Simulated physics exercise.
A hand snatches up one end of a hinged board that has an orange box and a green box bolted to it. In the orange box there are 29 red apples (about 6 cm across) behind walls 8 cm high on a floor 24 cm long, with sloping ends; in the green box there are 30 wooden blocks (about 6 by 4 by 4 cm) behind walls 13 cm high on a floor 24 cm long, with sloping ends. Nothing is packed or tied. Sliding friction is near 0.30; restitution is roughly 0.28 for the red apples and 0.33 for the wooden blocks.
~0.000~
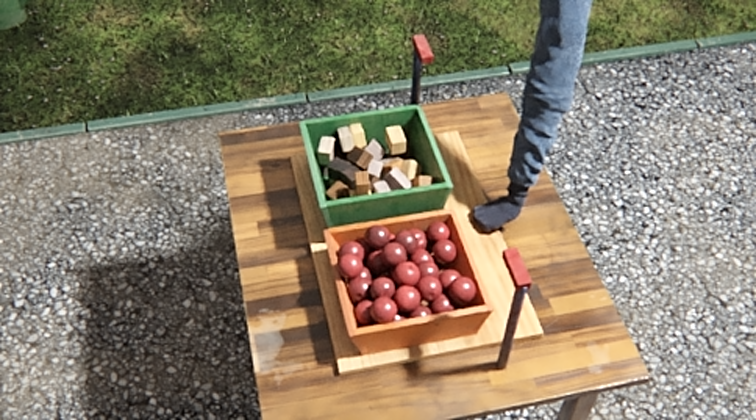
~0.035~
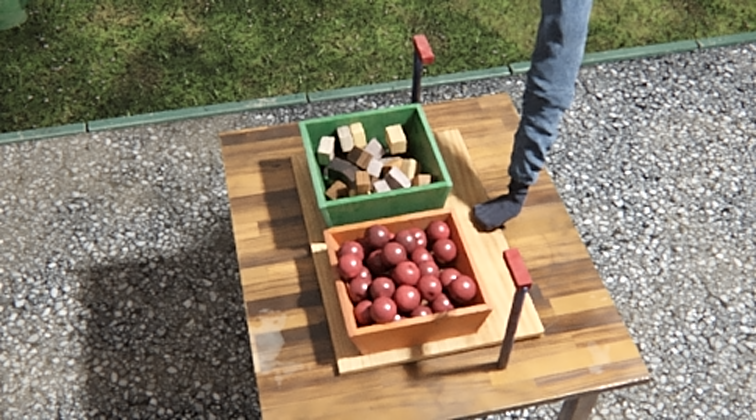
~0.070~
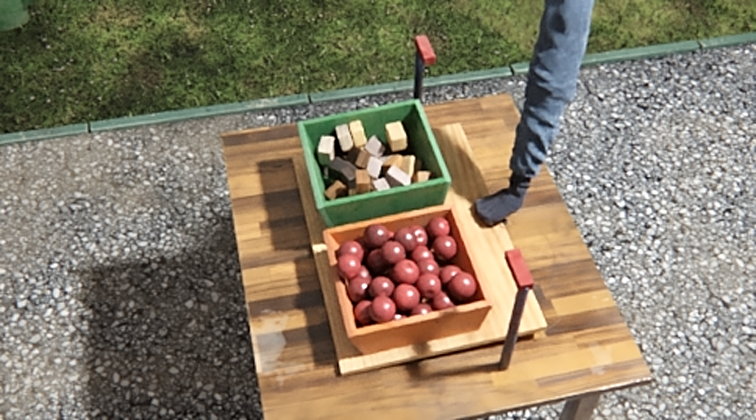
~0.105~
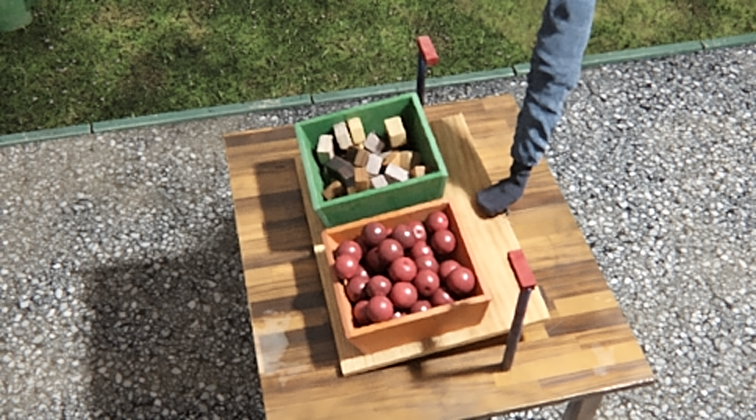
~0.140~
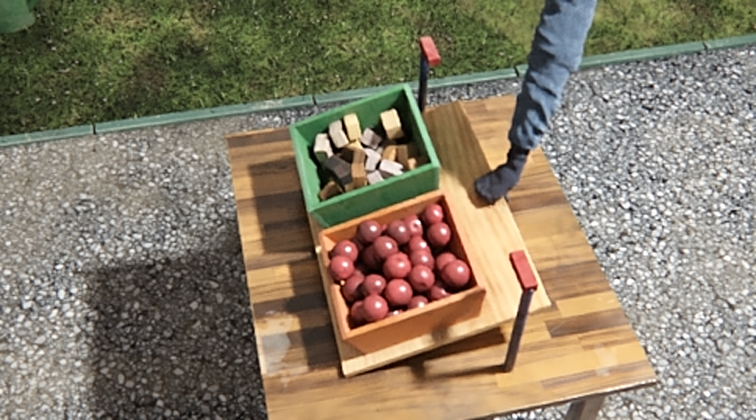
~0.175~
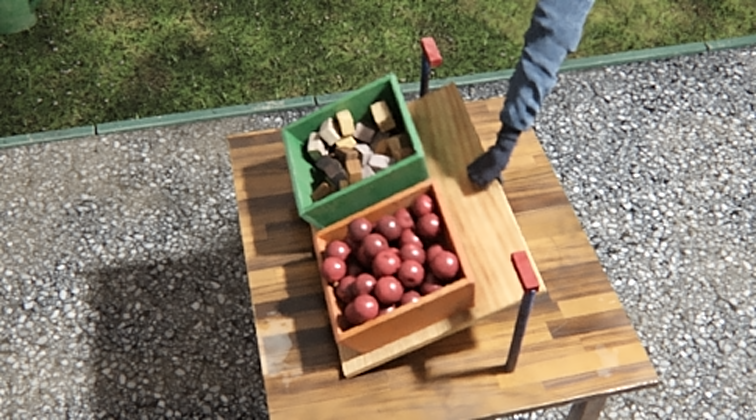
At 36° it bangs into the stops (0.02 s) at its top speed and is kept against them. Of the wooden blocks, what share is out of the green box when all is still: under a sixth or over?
Over a sixth of the wooden blocks leave the green box.
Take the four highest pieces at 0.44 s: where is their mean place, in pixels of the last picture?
Around (268, 185).
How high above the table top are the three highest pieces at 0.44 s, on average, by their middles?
Roughly 26 cm.
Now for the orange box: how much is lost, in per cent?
Lost: Orange box 60 per cent.
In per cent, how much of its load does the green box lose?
About 35 per cent.
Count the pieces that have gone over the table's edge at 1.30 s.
About 25.
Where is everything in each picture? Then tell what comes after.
In the first frame (we follow the rim corner now nearest the camera; the camera pans a little), green box at (325, 204); orange box at (355, 332); tilt 0°; nothing out yet.
Green box at (325, 204); orange box at (354, 332); tilt 1°, in the second frame.
Green box at (323, 205); orange box at (353, 333); tilt 4°, in the third frame.
Green box at (319, 206); orange box at (351, 334); tilt 9°, in the fourth frame.
Green box at (313, 208); orange box at (347, 335); tilt 16°, in the fifth frame.
Green box at (303, 211); orange box at (340, 337); tilt 25°; nothing out yet, in the sixth frame.
After 0.20 s, the lift is arrested.
After 0.30 s, tilt 36°; 1 of 29 out of the orange box and 0 of 30 out of the green box.
After 0.44 s, tilt 36°; 11 of 29 out of the orange box and 1 of 30 out of the green box.
After 0.70 s, tilt 36°; 18 of 29 out of the orange box and 9 of 30 out of the green box.
Outcome (at 1.30 s), 18 of 29 out of the orange box and 10 of 30 out of the green box. Asked share, 10 of 30, 33 per cent.
